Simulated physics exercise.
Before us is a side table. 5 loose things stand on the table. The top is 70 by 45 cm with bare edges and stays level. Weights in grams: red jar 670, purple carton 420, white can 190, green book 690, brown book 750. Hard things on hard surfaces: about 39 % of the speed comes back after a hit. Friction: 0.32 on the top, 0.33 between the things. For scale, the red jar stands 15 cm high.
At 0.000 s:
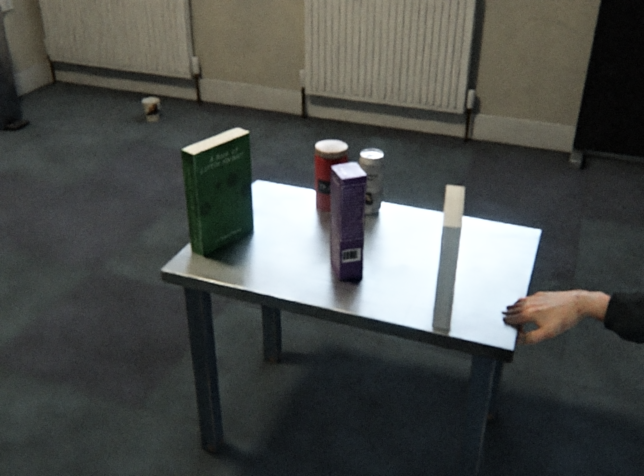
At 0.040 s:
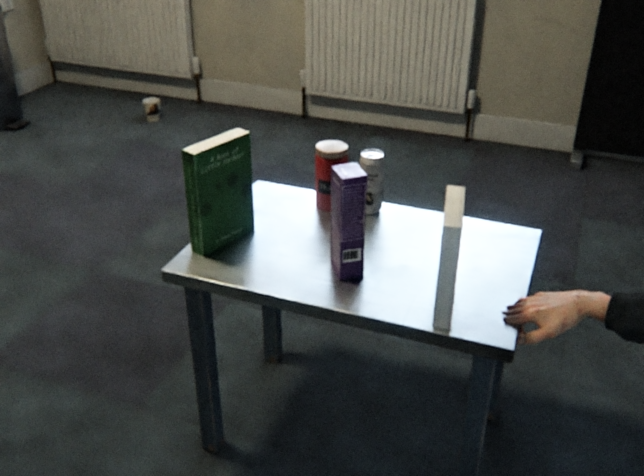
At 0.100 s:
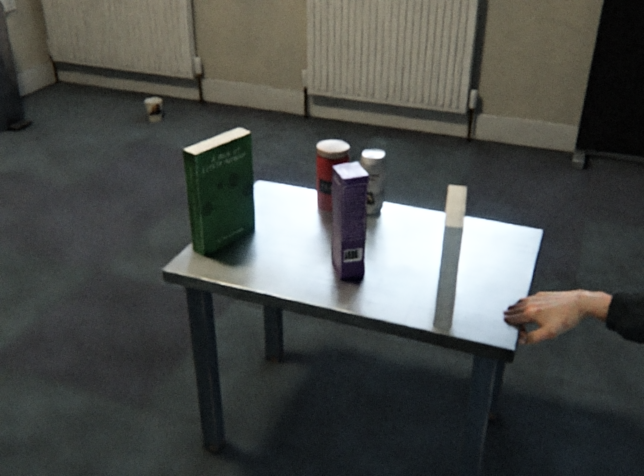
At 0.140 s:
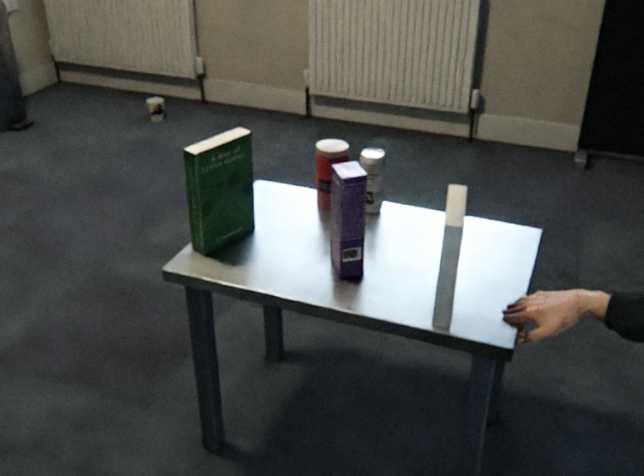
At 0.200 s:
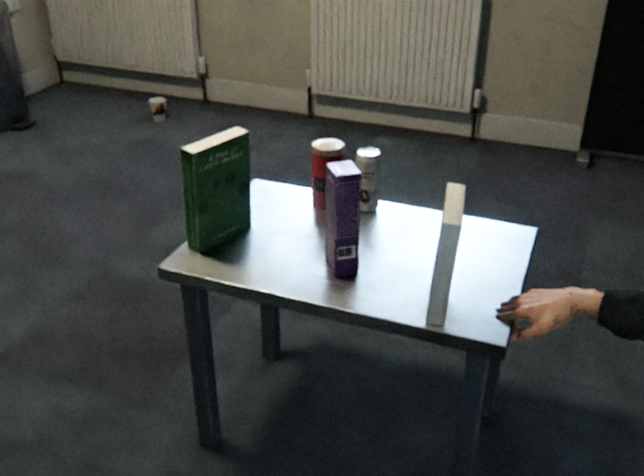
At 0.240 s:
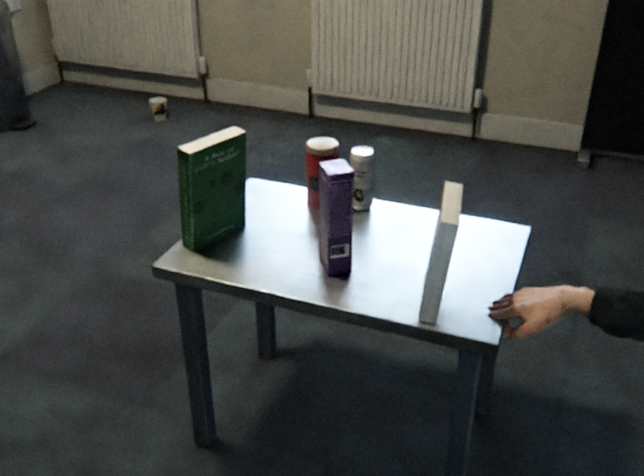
A hand nudging a small metal table slightly left, with two books, a purple carton and two containers moving along on it.
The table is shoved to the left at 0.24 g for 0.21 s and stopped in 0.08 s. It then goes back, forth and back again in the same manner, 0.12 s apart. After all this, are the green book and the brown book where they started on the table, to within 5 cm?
The green book ends elsewhere, the brown book ends elsewhere.
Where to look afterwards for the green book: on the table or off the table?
The green book finishes off the table.
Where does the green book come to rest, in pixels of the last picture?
Near (286, 402).
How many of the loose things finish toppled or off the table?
In all, 3.
By 0.74 s, green book now off the table; brown book tilted 63° near (402, 269); purple carton tilted 4°.
By 1.04 s, table 3 cm from its start; brown book on its side near (405, 291); purple carton 4 cm from its spot.
By 1.44 s, table 5 cm from its start; brown book on its side near (390, 288); purple carton tilted 18°; red jar 2 cm from its spot.
When it is over (2.4 s), off the table, green book; lying over on the table, purple carton and brown book; the other 2 within 5 cm of the start. End places, in pixels of the last picture, green book near (286, 402), brown book near (425, 295).
